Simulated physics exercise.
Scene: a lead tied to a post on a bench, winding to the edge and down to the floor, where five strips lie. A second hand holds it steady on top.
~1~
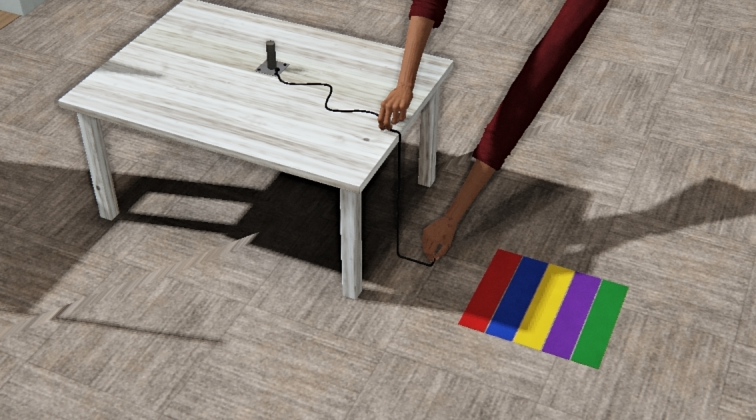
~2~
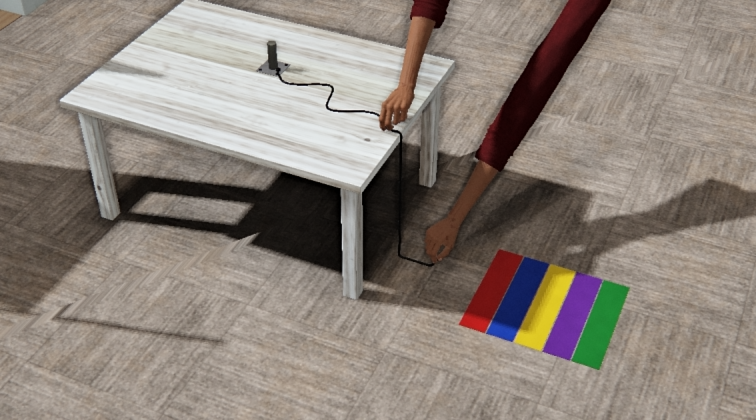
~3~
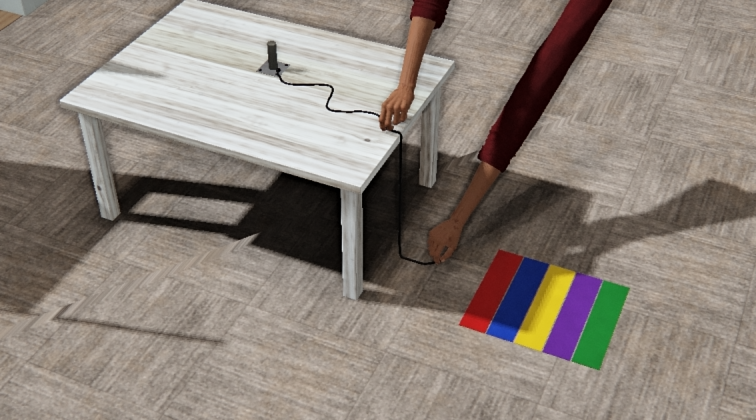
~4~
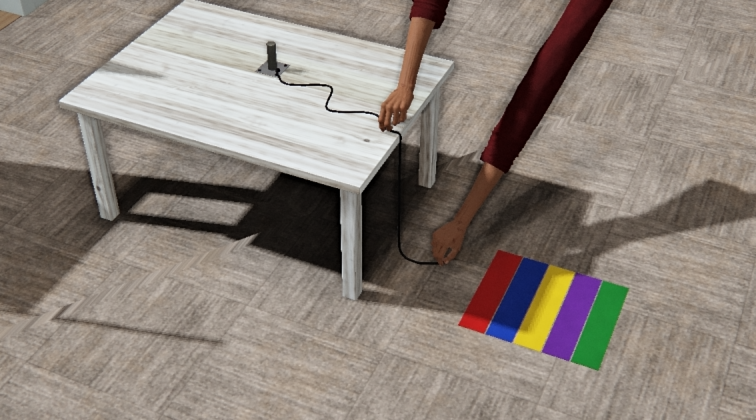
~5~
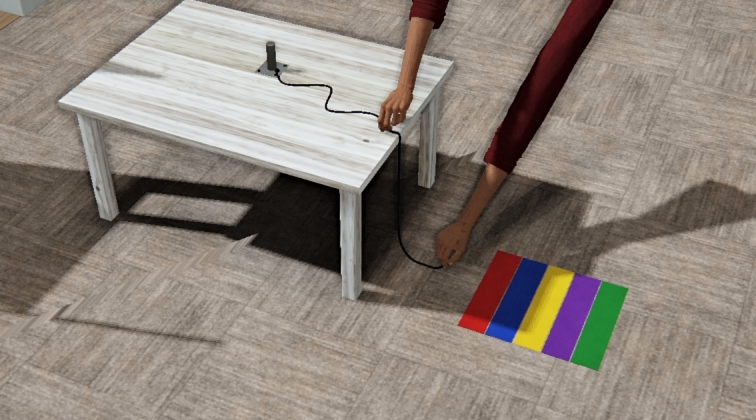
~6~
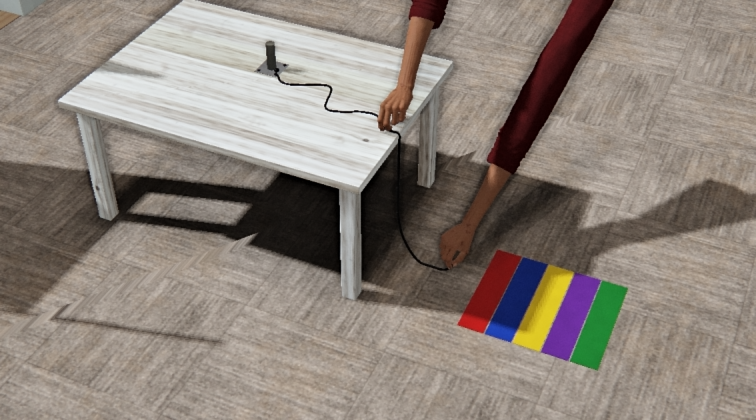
Two hands holding a black cord tied to a post on a white table, the lower one shifting slightly right near coloured strips.
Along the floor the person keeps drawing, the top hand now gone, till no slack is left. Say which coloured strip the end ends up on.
It ends up on the purple strip.
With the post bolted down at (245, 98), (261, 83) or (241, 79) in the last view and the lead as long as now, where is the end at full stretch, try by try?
In order, the pixels are (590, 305), (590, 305) and (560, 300).
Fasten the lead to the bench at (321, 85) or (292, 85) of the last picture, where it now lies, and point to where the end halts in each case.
(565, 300), then (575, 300).
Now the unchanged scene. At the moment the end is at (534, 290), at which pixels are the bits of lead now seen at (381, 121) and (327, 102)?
The two spots land somewhere near (405, 144) and (352, 107).
Early on, end near (534, 290); over yellow.
Midway, end near (564, 299); over purple.
At the end of the slack, end near (582, 304); over purple. Over purple.
